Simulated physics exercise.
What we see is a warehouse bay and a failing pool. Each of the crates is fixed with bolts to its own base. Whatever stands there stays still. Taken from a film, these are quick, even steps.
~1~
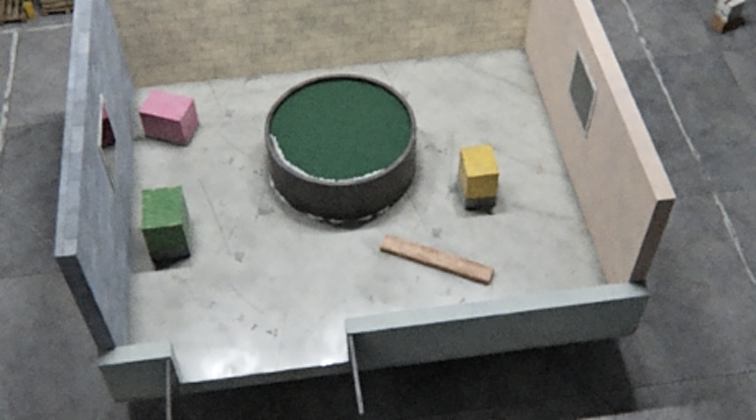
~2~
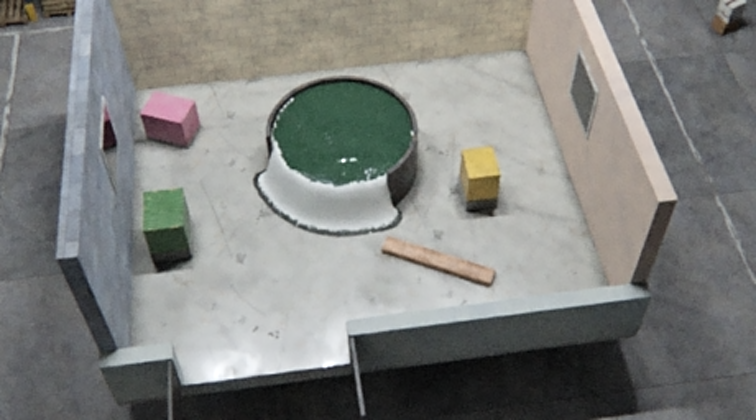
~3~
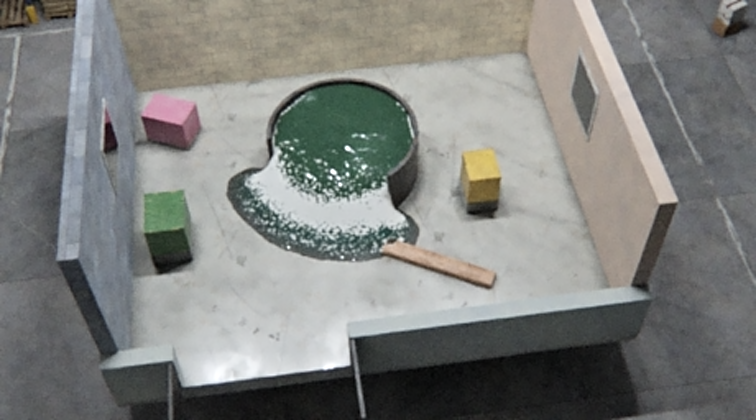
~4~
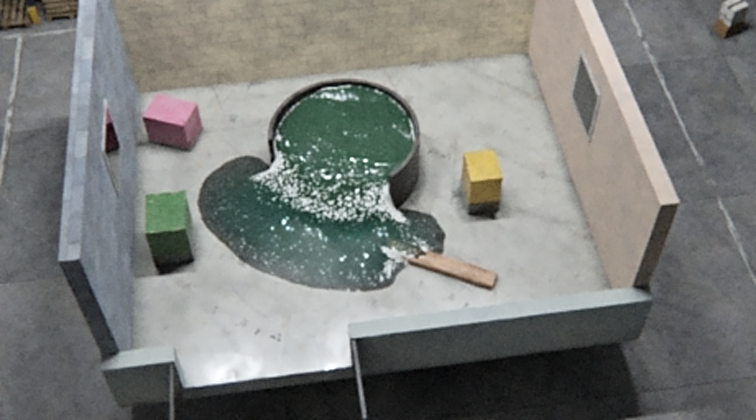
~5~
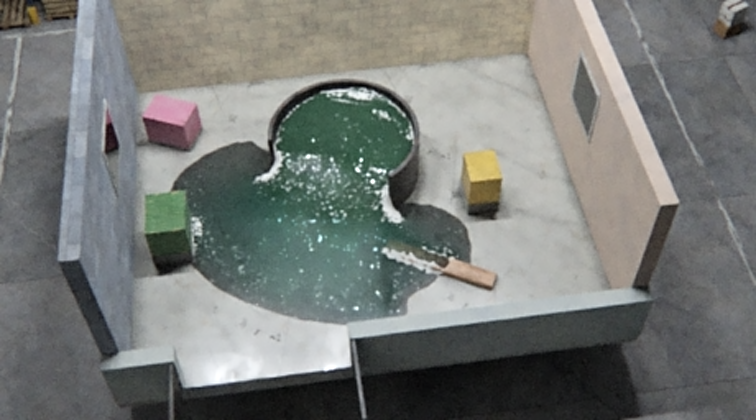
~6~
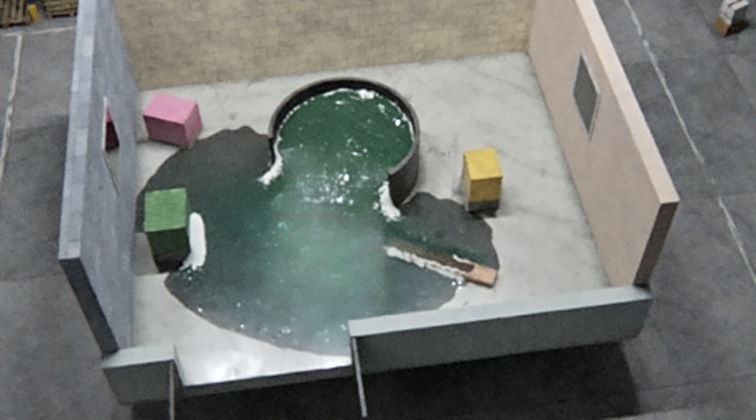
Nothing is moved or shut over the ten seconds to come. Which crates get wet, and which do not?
Crate by crate: The green crate does, the pink crate does, the yellow crate does not.
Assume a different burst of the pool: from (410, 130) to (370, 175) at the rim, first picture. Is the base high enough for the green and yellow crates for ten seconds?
Green crate is not reached; yellow crate is reached.
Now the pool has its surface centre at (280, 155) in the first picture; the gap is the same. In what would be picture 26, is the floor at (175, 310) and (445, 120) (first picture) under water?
First point soaked, second point untouched.
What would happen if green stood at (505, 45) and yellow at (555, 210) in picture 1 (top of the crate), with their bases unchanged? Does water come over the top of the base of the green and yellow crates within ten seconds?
Outcome - green crate is not reached, yellow crate is not reached.
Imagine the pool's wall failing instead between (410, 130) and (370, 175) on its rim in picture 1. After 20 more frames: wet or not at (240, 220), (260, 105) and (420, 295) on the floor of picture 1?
Spared, then spared, then sodden.
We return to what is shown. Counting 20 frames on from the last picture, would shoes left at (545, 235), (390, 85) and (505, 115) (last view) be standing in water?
Taking the three spots one by one, I'd call them drenched, clear and clear.
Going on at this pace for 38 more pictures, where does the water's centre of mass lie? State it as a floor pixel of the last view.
I'd place it roughly at (336, 216).
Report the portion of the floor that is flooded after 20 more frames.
Estimated share: About 60 %.
A moment on, water covers 45 % of the floor; the green crate water round its plinth, the pink crate water round its plinth, the yellow crate water round its plinth.
Next, water covers 55 % of the floor; the green crate water round its plinth, the pink crate water round its plinth, the yellow crate water round its plinth.
Then, water covers 60 % of the floor; the green crate water round its plinth, the pink crate water round its plinth, the yellow crate water round its plinth.
Later, water covers 90 % of the floor; the green crate water round its plinth, the pink crate water round its plinth, the yellow crate water round its plinth.
In the end, water covers 100 % of the floor; the green crate was topped, the pink crate was topped, the yellow crate stayed above the water.
